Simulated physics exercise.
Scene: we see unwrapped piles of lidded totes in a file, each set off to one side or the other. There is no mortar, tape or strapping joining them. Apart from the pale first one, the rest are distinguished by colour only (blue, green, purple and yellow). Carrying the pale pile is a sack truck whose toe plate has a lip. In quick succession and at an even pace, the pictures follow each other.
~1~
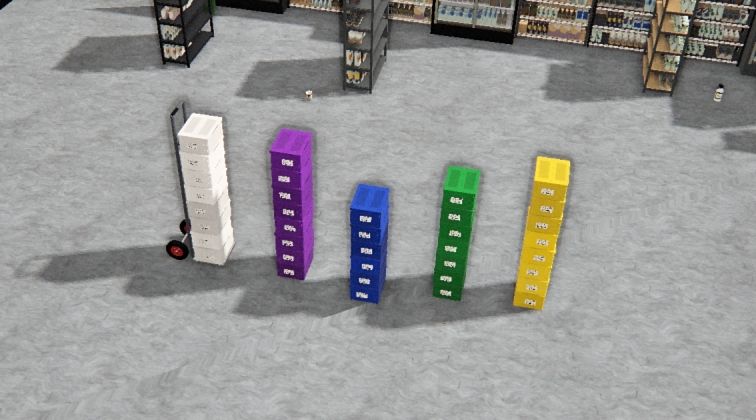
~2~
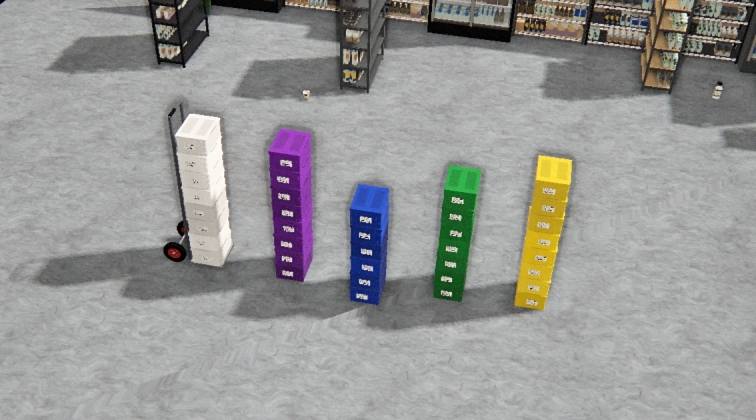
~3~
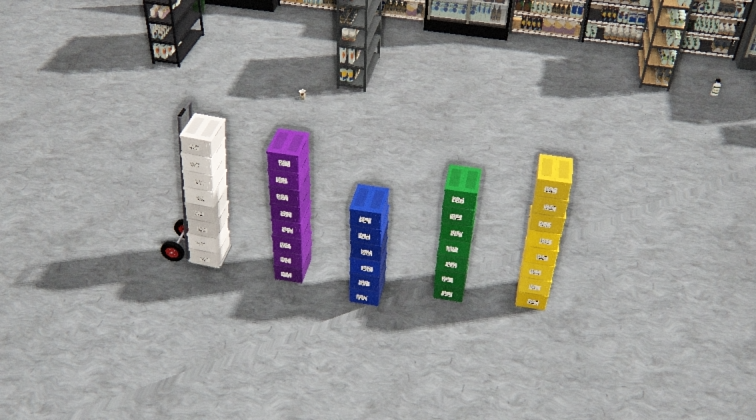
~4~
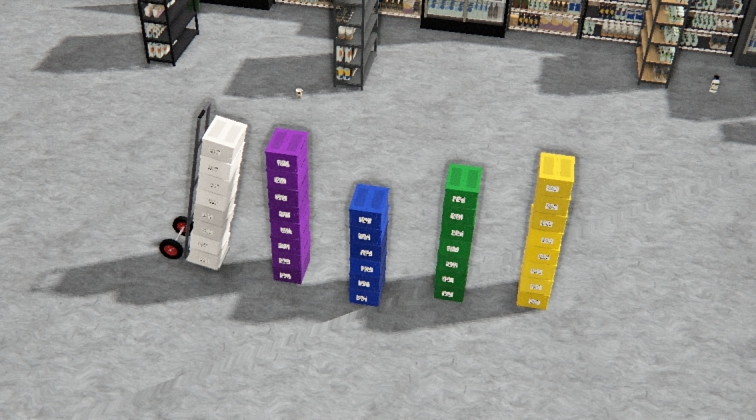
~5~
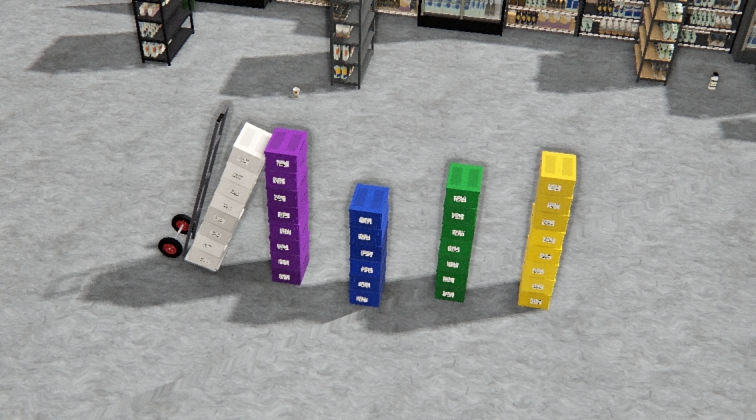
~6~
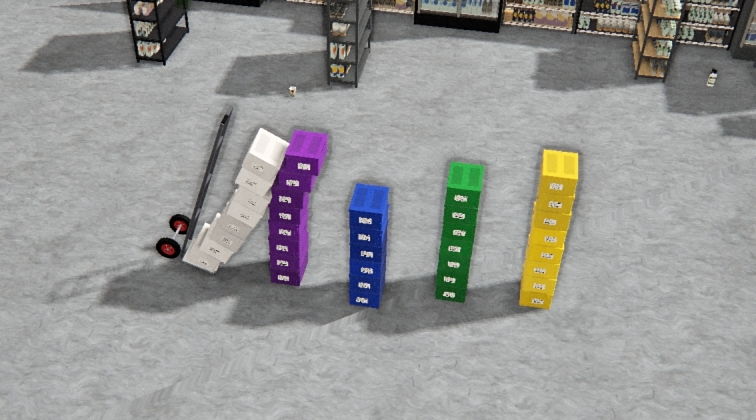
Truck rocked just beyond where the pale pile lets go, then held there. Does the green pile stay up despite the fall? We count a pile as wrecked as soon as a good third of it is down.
No, it is wrecked.
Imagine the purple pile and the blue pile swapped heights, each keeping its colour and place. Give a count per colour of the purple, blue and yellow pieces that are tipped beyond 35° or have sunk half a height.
Purple 5, blue 6, yellow 7.
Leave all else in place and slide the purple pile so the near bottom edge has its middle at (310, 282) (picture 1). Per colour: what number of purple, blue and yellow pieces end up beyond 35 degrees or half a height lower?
Purple 7, blue 5, yellow 8.
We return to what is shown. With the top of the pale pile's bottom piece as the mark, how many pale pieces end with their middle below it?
Of the pale pieces, the number is 4.
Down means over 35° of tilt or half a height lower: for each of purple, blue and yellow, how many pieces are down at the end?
Final tally of down pieces: Purple = 7; blue = 5; yellow = 8.
Soon after the last picture, 8 of the pale pile down; none of the 7 green totes down (1 of 29 in all colours); top green tote unmoved; top purple tote leaning clearly, half its height lower.
A little later, 7 of the pale pile down; none of the 7 green totes down (8 of 29 in all colours); top green tote shifted about its own height; top blue tote leaning clearly, half its height lower.
Later still, 7 of the pale pile down; 5 of the 7 green totes down (17 of 29 in all colours); top green tote leaning well over, about its own height lower; top blue tote upside down.
After that, 7 of the pale pile down; 5 of the 7 green totes down (25 of 29 in all colours); top green tote leaning a little, some four heights lower; top yellow tote on its side.
At rest, 7 of the pale pile down; 5 of the 7 green totes down (25 of 29 in all colours); top green tote on its side; top purple tote on its side. As the last picture would show them, middles, top green tote near (622, 268), top purple tote near (572, 359).
